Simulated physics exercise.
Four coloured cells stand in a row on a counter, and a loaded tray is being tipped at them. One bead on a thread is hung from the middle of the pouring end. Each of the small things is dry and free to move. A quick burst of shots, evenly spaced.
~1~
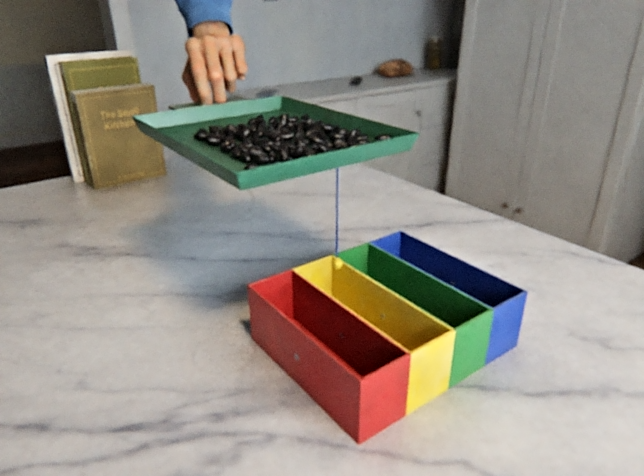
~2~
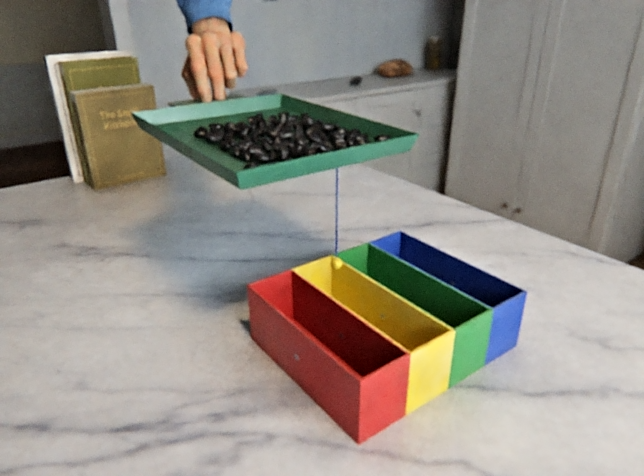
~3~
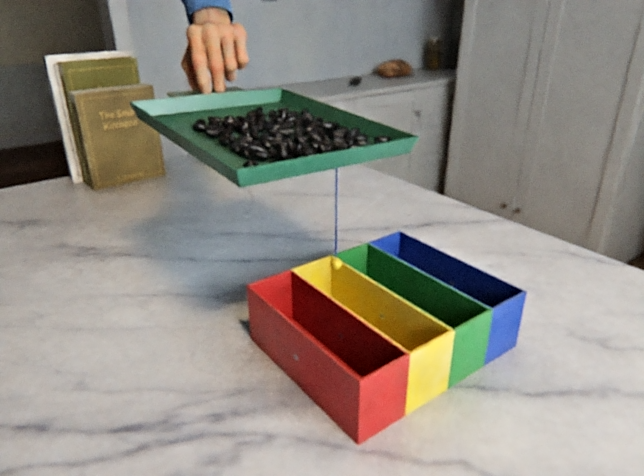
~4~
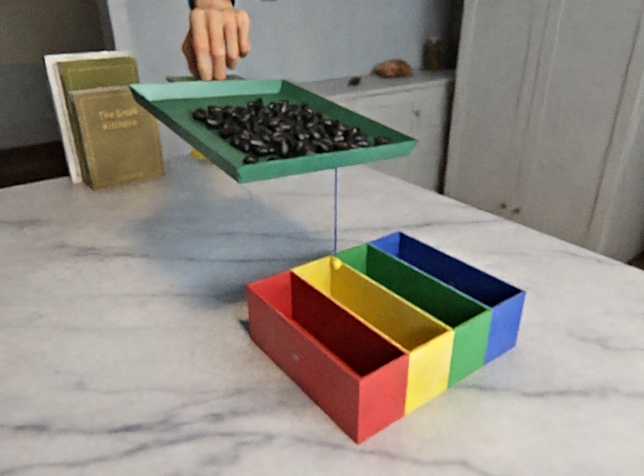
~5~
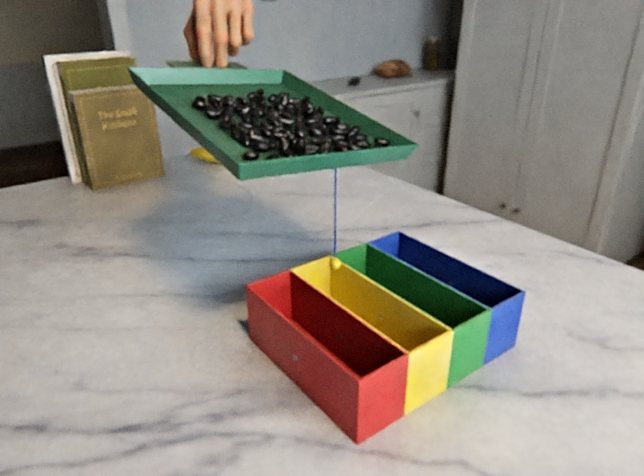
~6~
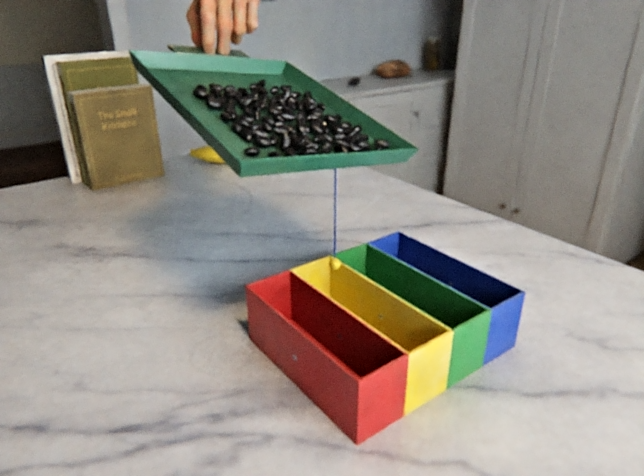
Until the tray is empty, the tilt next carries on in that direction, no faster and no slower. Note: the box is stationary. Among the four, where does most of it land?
Mostly in the blue cell.
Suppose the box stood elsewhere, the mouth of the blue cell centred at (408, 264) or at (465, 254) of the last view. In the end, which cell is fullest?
The blue one; the cell in green.
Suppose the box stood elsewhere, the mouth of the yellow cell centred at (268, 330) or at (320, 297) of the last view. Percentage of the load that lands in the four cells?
The first yields 0 per cent and the second 70 per cent.
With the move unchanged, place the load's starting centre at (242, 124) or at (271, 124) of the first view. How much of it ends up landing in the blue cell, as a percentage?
First case: Some 60 %; second case: Some 50 %.
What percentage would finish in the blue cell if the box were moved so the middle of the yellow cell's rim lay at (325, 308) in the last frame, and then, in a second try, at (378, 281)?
Trial 1 around 50 percent, trial 2 around 20 percent.
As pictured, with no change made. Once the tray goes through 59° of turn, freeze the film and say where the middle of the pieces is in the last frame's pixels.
The load is centred near (345, 115).
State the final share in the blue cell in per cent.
Roughly 70 %.
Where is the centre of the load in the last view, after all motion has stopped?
Roughly at (422, 306), give or take.
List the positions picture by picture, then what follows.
Corners of the pouring end near (240, 170) and (411, 133), level; middle of the load near (286, 137), black beans; bead on its thread near (337, 263); red cell near (384, 393); yellow cell near (430, 366); green cell near (470, 343); blue cell near (506, 323), in the first frame.
Corners of the pouring end near (240, 169) and (411, 134), level; middle of the load near (286, 136), in the second frame.
Corners of the pouring end near (240, 167) and (411, 136), tipped barely, lowest at the right corner; middle of the load near (285, 133), in the third frame.
Corners of the pouring end near (241, 163) and (411, 139), tipped a little, lowest at the right corner; middle of the load near (285, 128), in the fourth frame.
Corners of the pouring end near (242, 160) and (411, 143), tipped a little, lowest at the right corner; middle of the load near (286, 122), in the fifth frame.
Corners of the pouring end near (244, 157) and (411, 146), tipped clearly, lowest at the right corner; middle of the load near (287, 117); red cell near (383, 393); yellow cell near (428, 367); green cell near (468, 344); blue cell near (504, 323), in the sixth frame.
Shortly afterwards, tray tipped steeply; the whole lot on the tray.
Next, tray tipped right over; near a quarter on the tray; near half in the blue cell; near a quarter in the green cell; near a quarter falling or outside the box.
Some moments later, tray tipped past a quarter turn; near two thirds in the blue cell; near a quarter in the green cell; only a few in the yellow cell; only a few falling or outside the box.
In the end, tray tipped past a quarter turn; near two thirds in the blue cell; near a quarter in the green cell; only a few in the yellow cell; none at all in the red cell; only a few outside the box.
